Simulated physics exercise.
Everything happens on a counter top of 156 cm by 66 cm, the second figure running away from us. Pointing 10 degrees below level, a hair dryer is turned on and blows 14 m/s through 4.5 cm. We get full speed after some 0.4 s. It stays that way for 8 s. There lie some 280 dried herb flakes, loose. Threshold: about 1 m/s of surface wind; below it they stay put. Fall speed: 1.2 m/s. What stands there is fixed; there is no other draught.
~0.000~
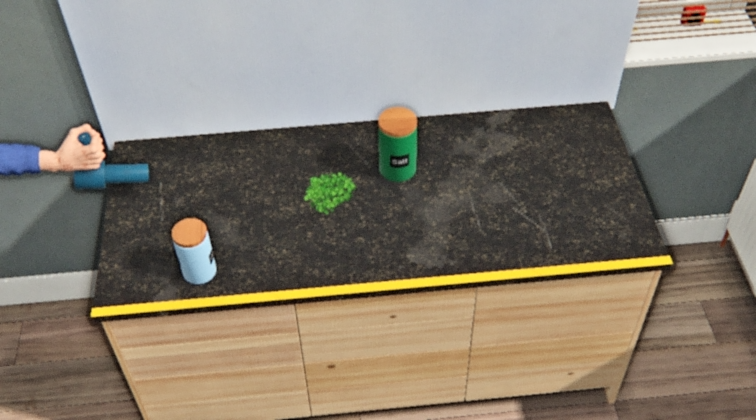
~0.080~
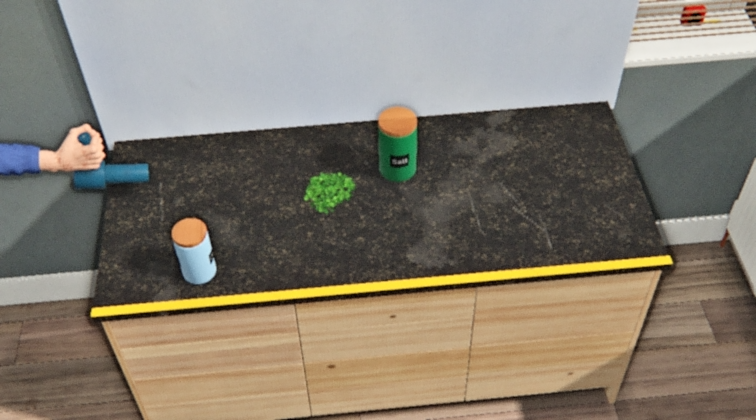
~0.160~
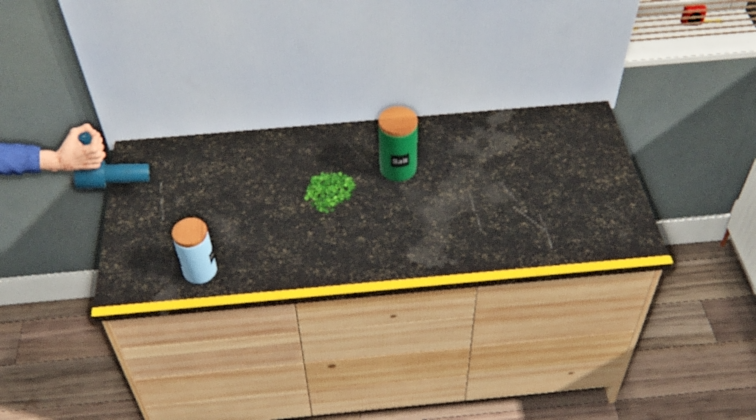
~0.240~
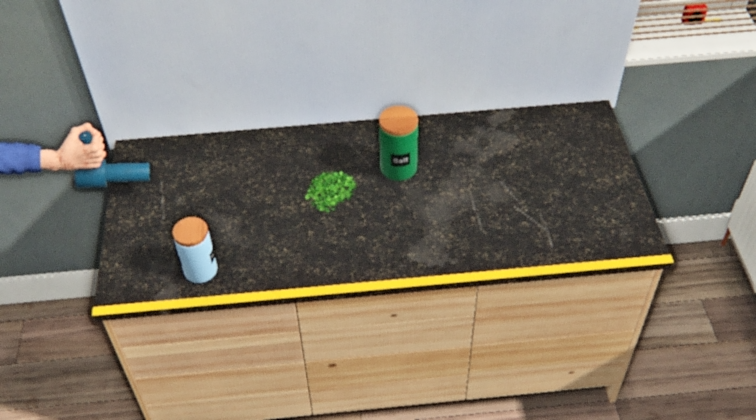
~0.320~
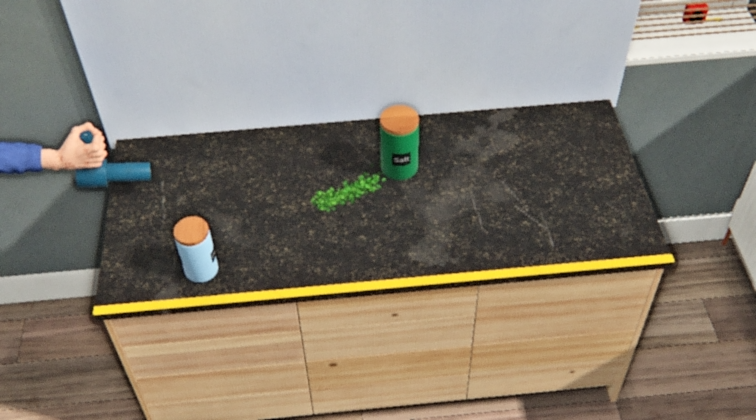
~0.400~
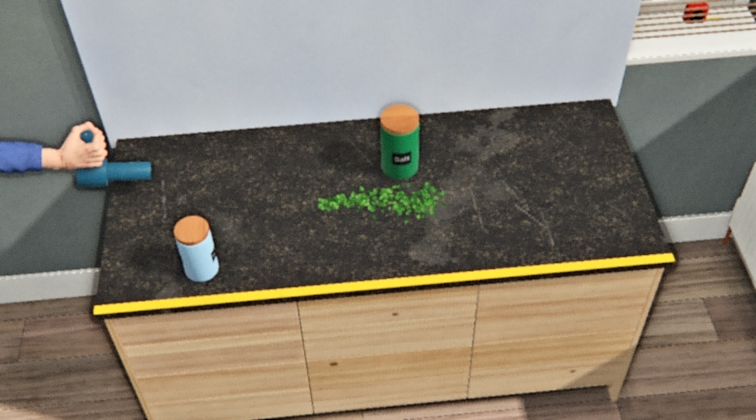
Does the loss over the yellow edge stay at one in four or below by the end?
Beyond one in four.
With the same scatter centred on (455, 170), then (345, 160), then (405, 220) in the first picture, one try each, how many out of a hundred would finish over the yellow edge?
First try 0 %, second 10 %, third 50 %.
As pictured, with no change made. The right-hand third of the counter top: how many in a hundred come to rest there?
5 %.
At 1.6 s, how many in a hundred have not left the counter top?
Some 60 percent are still there.
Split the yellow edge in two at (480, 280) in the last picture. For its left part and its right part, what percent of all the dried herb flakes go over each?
Estimate: Left ~ 0 %; right ~ 40 %.
After 1.6 s the count stands so, 0 % are over the yellow edge; the middle of those still in play is near (538, 248).
After 2.6 s the count stands so, 18 % are over the yellow edge; the middle of those still in play is near (547, 264).
After 4.4 s the count stands so, 33 % are over the yellow edge.
After 8.0 s, at the end, 39 % are over the yellow edge.
